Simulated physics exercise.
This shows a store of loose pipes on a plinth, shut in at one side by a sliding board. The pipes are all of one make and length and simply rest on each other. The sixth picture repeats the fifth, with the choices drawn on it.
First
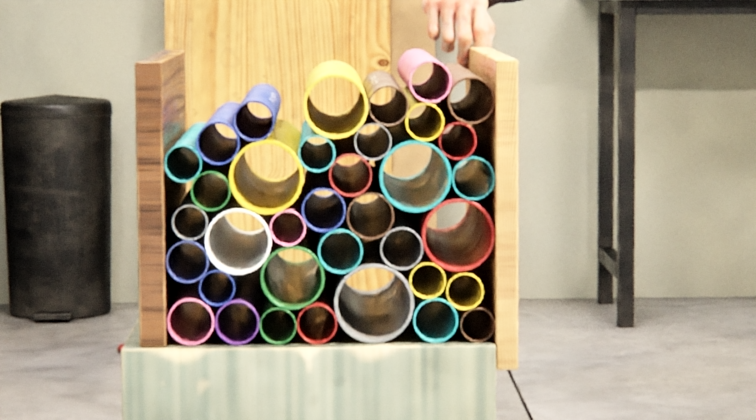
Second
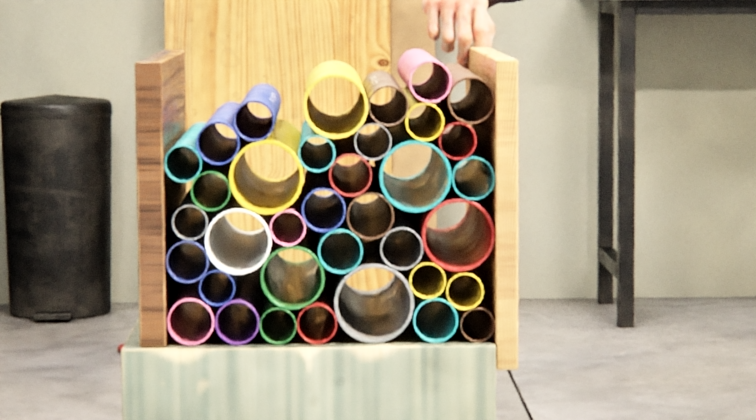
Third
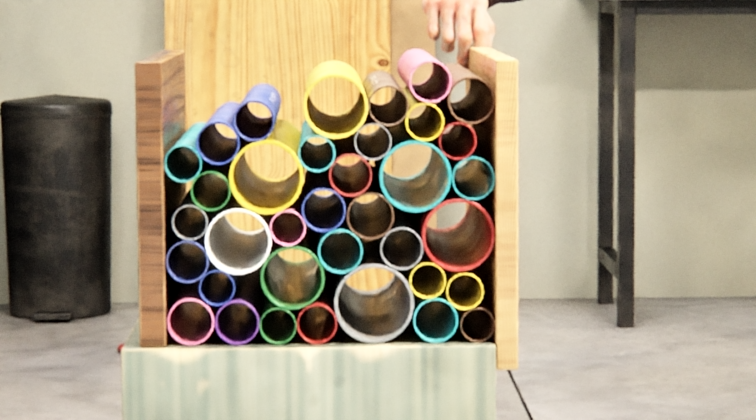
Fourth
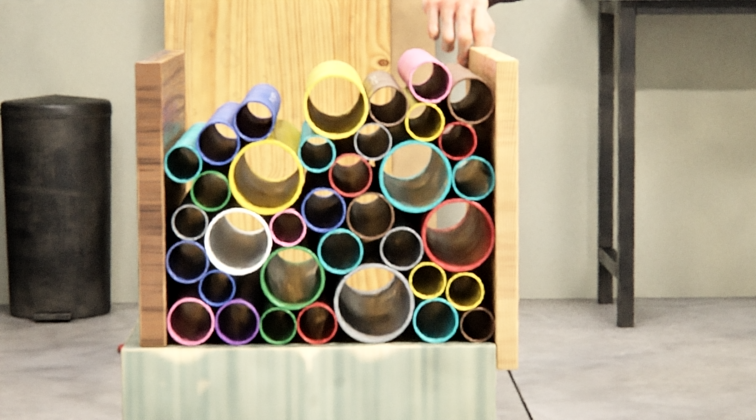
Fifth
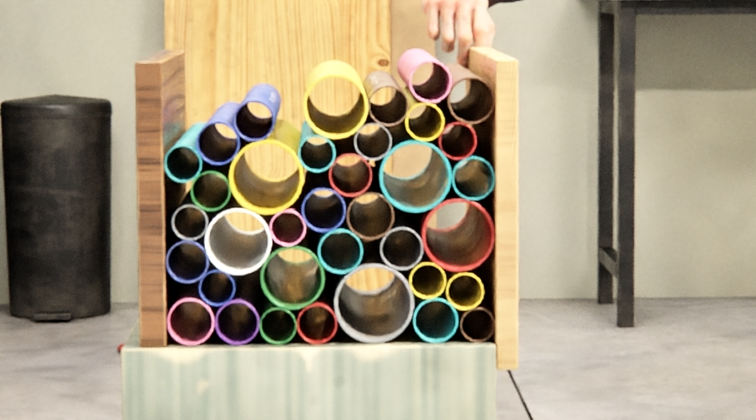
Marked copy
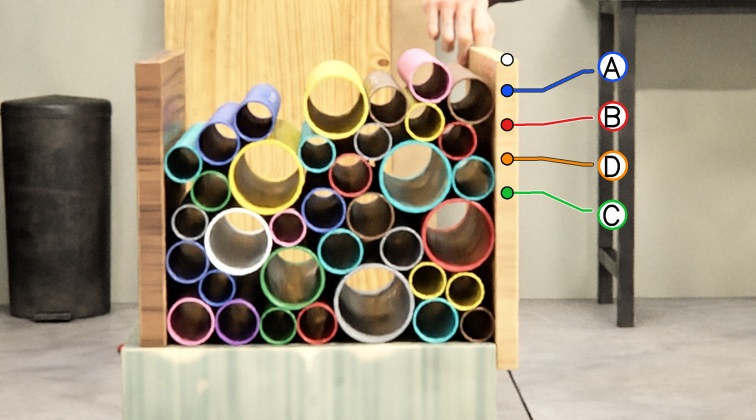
At the start, colourful open-ended tubes of several widths lie stacked between two upright wooden boards on a pale block, with a hand resting at the top right. Through to the end, the tubes, boards and hand show no clear movement.
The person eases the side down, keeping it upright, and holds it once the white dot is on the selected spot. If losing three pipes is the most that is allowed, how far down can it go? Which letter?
Stop at C.
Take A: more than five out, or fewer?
It loses fewer than five.
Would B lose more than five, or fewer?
Fewer than five.
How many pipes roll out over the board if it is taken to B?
At B the number is none.
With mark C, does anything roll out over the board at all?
Yes.
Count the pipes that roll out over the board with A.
With A, none.
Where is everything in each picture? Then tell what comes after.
In the first picture, a green pipe (293, 277); a white pipe (238, 242); a turquoise pipe (416, 177).
In the second picture, a turquoise pipe (416, 177); a red pipe (458, 141).
In the third picture, a brown pipe (471, 100); a pink pipe (430, 82).
In the fourth picture, side board (489, 193); a pink pipe (190, 321).
In the fifth picture, a turquoise pipe (436, 321); a green pipe (293, 277); a white pipe (238, 242).
On the marked copy, A at (507, 91); B at (507, 125); C at (507, 193); D at (507, 159); the white dot at (507, 60).
Taking C. A third of the way, top of the board (496, 123).
Two thirds of the way, top of the board (496, 192).
When it is over, top of the board (496, 192), two out over the board.
As for the rest, A none out over the board; B none out over the board; D two out over the board.
